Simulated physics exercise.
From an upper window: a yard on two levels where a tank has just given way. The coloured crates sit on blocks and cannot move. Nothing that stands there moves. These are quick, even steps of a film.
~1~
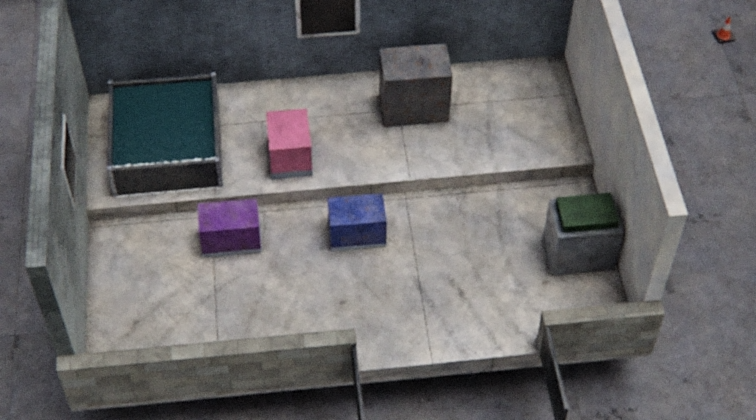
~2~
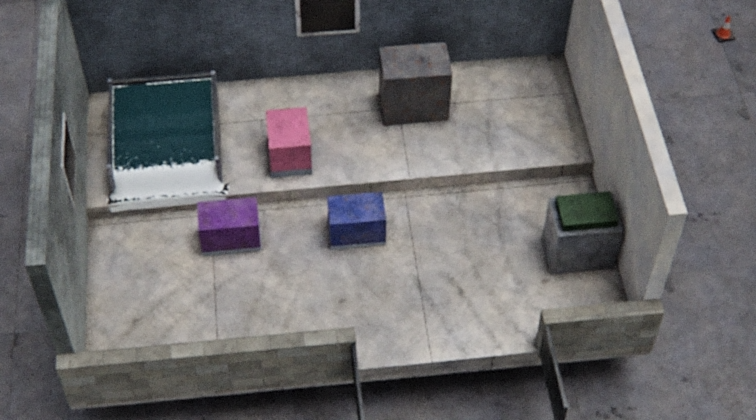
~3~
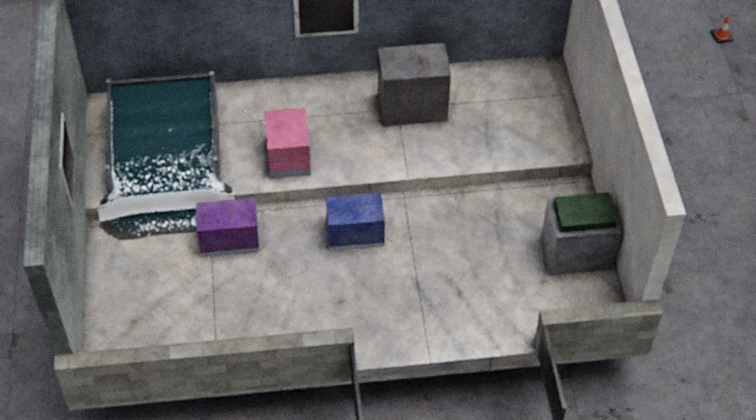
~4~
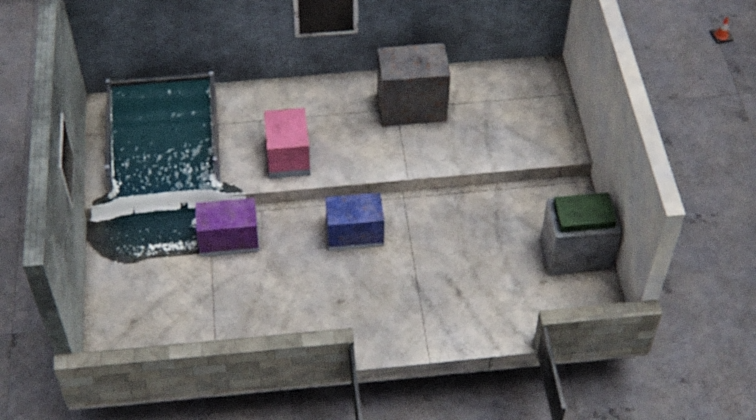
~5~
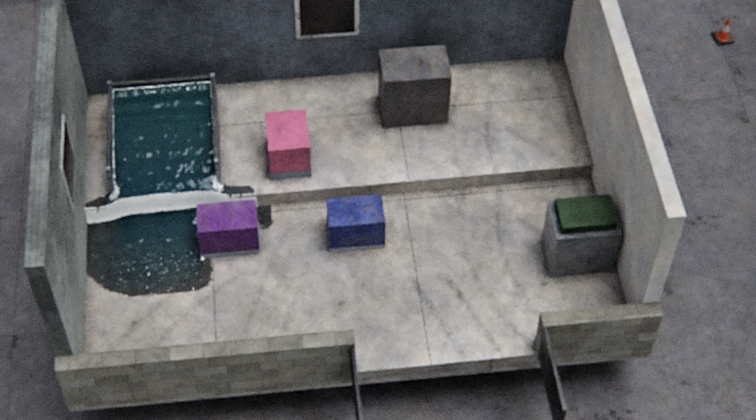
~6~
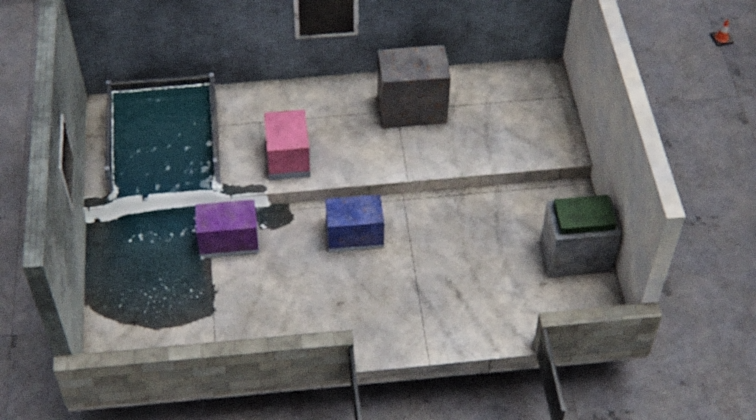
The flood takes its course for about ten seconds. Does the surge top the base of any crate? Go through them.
In the end: The purple crate is soaked; the blue crate is soaked; the pink crate keeps dry.
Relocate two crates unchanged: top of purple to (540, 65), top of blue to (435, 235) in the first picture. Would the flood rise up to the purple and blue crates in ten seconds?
Then: Purple crate stays dry; blue crate takes water.
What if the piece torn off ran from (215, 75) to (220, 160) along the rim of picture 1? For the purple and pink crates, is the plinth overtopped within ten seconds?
One by one: The purple one takes water, the pink one gets wet.
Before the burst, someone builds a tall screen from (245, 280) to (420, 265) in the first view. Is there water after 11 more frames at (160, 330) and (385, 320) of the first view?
As listed: Flooded, free of water.
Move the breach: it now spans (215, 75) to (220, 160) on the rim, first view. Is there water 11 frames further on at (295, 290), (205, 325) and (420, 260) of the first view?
As listed: Covered, free of water, not flooded.
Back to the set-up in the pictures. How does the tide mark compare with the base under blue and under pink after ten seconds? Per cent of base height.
Roughly 210 per cent, then 0 per cent.
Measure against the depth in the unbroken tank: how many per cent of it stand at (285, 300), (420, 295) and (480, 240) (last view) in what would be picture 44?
About 10, 10 and 6 per cent.
A moment on, water covers 20 % of the floor; the purple crate water round its plinth, the blue crate water round its plinth, the pink crate not reached.
Next, water covers 25 % of the floor; the purple crate water round its plinth, the blue crate water round its plinth, the pink crate not reached.
Then, water covers 40 % of the floor; the purple crate water round its plinth, the blue crate water round its plinth, the pink crate not reached.
Later, water covers 60 % of the floor; the purple crate water round its plinth, the blue crate water round its plinth, the pink crate not reached.
In the end, water covers 60 % of the floor; the purple crate was topped, the blue crate was topped, the pink crate stayed above the water.
